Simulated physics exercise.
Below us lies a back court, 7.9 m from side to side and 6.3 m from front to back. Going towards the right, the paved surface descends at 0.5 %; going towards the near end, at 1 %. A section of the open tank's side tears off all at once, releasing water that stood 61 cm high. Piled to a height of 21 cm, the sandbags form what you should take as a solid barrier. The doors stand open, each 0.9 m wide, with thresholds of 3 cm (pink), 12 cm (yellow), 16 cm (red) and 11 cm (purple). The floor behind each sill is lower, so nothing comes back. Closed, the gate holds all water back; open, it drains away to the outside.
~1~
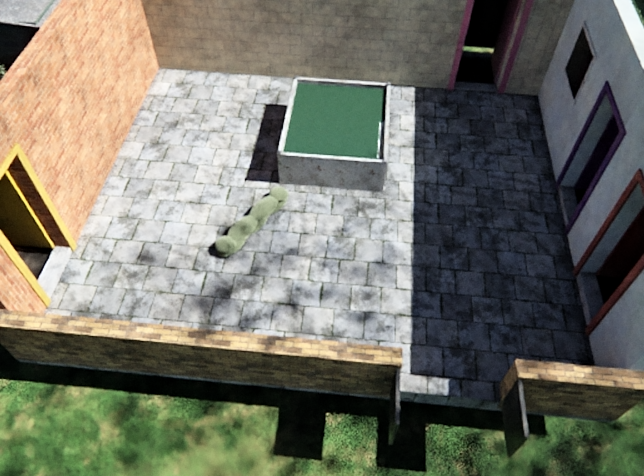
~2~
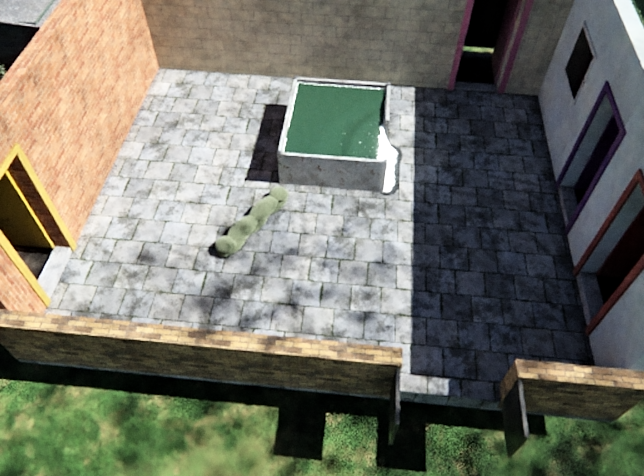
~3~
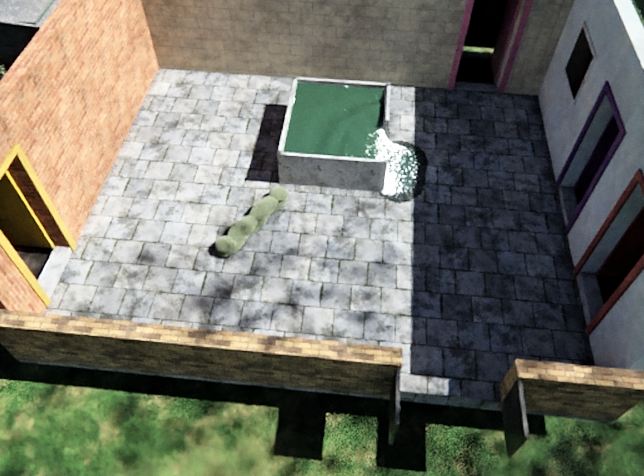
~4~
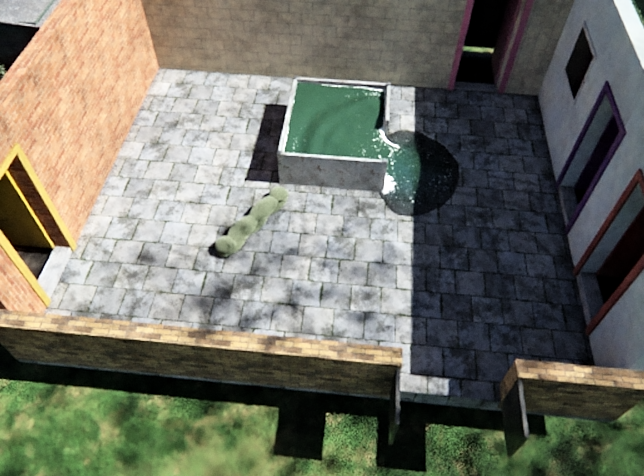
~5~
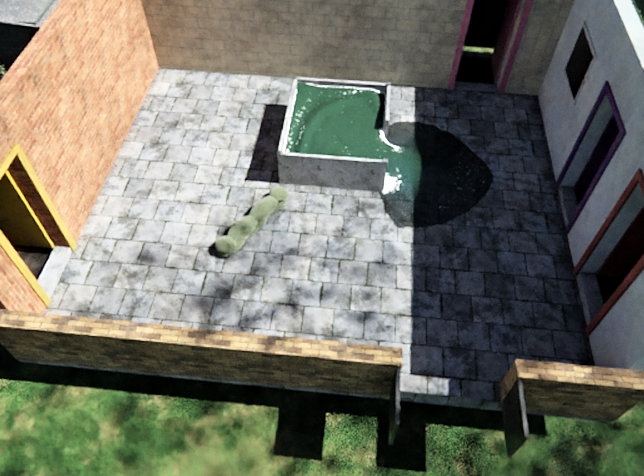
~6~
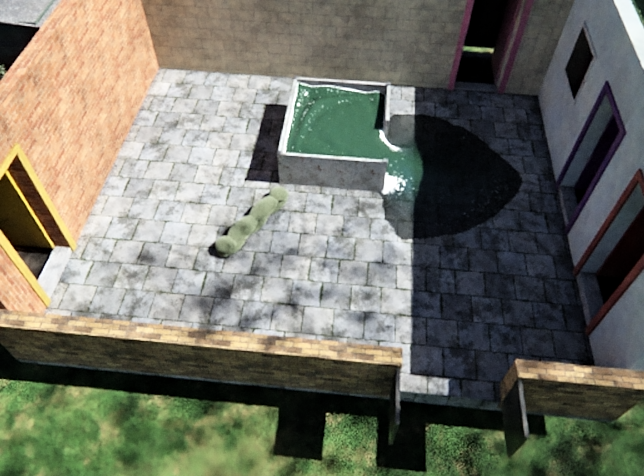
A square open tank of green water stood in a paved courtyard, then its right side burst open and water poured out, spreading in a widening dark pool across the shaded paving.
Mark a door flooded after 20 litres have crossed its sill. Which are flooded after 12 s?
My prediction: The pink door tops the limit; the yellow door never tops the limit; the red door never tops the limit; the purple door tops the limit.
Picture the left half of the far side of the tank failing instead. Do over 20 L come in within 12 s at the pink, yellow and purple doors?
Against that limit: Pink under, yellow below, purple under.
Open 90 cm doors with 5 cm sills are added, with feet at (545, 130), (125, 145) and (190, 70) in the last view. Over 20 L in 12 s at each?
Note, doorways in listed order: Goes beyond, stays short, stays short.
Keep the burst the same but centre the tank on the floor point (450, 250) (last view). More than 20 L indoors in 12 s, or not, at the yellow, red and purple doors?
So the yellow door keeps within it, the red door tops the limit and the purple door keeps within it.
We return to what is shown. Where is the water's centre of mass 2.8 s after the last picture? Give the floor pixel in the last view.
(435, 183).
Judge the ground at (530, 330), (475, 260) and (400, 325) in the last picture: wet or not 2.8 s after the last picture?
Point 1: Reached; point 2: Reached; point 3: Unreached.
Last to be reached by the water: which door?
That would be the yellow door, last of all.
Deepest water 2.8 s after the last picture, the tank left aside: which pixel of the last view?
Roughly at pixel (590, 393).
Then, 0.7 s after the last picture water covers 20 % of the floor and is deepest (30 cm) near (395, 174); pink door not reached, yellow door not reached, red door not reached, purple door 19 cm at the sill, 14 L in.
Then, 1.5 s after the last picture water covers 25 % of the floor and is deepest (25 cm) near (546, 172); pink door 2 cm at the sill, 0 L in, yellow door not reached, red door 17 cm at the sill, 0 L in, purple door 26 cm at the sill, 75 L in.
Then, 2.8 s after the last picture water covers 30 % of the floor and is deepest (24 cm) near (590, 393); pink door 7 cm at the sill, 4 L in, yellow door not reached, red door 11 cm at the sill, 1 L in, purple door 17 cm at the sill, 133 L in.
Then, 6.3 s after the last picture water covers 60 % of the floor and is deepest (14 cm) near (576, 392); pink door 6 cm at the sill, 31 L in, yellow door not reached, red door 9 cm at the sill, 1 L in, purple door 10 cm at the sill, 154 L in.
Then, 11.3 s after the last picture water covers 80 % of the floor and is deepest (10 cm) near (576, 392); pink door 2 cm at the sill, 40 L in, yellow door 5 cm at the sill, 0 L in, red door 8 cm at the sill, 1 L in, purple door 6 cm at the sill, 155 L in.
